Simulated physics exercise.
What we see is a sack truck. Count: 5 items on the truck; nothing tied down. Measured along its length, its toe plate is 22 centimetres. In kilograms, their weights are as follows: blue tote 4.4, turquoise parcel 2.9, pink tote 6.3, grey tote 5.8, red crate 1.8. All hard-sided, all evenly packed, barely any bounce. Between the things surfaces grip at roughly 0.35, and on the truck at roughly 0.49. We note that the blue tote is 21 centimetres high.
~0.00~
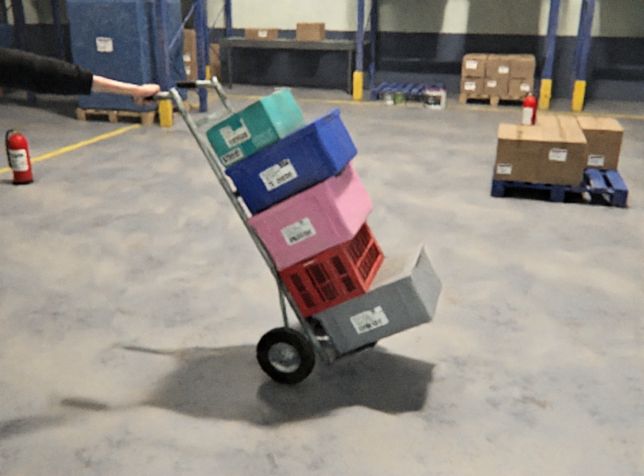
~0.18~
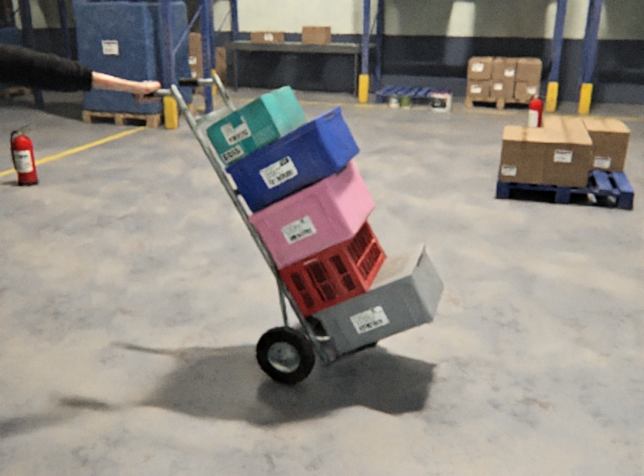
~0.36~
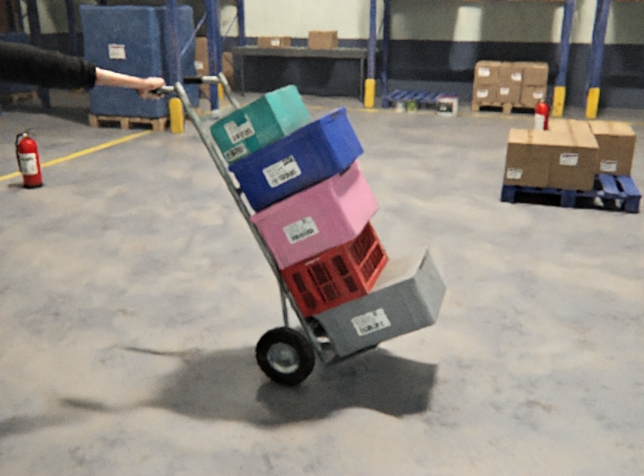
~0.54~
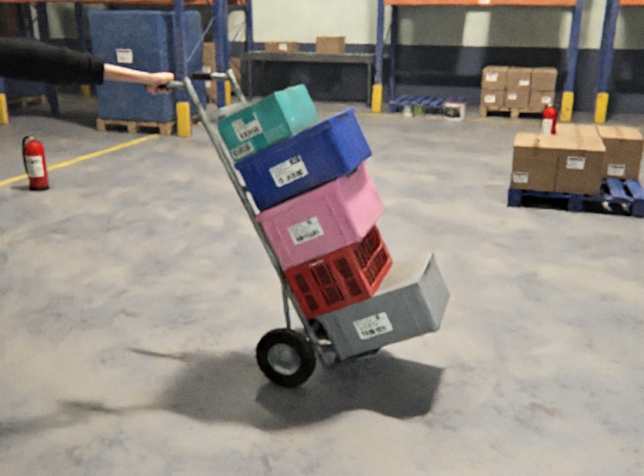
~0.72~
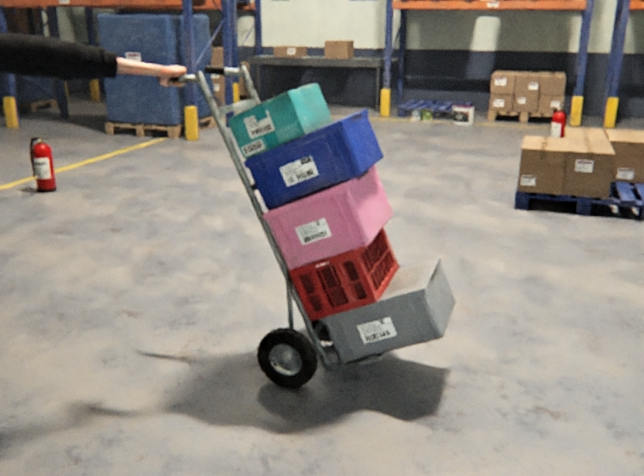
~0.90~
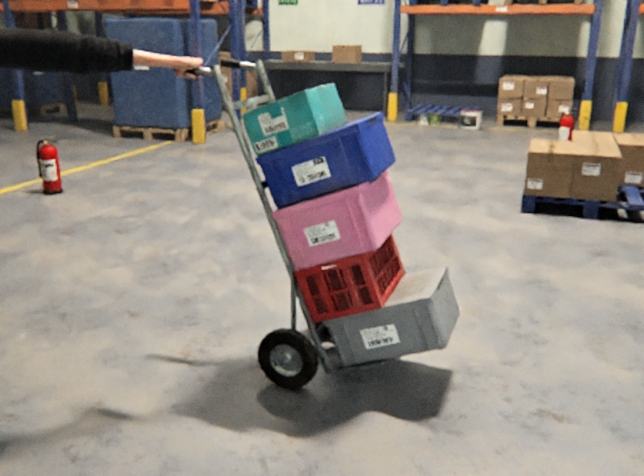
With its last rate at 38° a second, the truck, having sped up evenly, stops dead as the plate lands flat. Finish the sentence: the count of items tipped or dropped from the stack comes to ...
The count of items tipped or gone comes to nothing at all.
After 1.70 s, truck upright; turquoise parcel slid 4 cm near (389, 134); blue tote slid 3 cm near (404, 186); pink tote slid 2 cm.
After 2.20 s, truck upright; turquoise parcel tipped 6° from how it sat near (401, 133); blue tote tipped 6° from how it sat near (413, 187); pink tote tipped 6° from how it sat.
At rest (2.8 s), all 5 in place, give or take 10 cm. In the last view, blue tote near (395, 185), turquoise parcel near (378, 134).
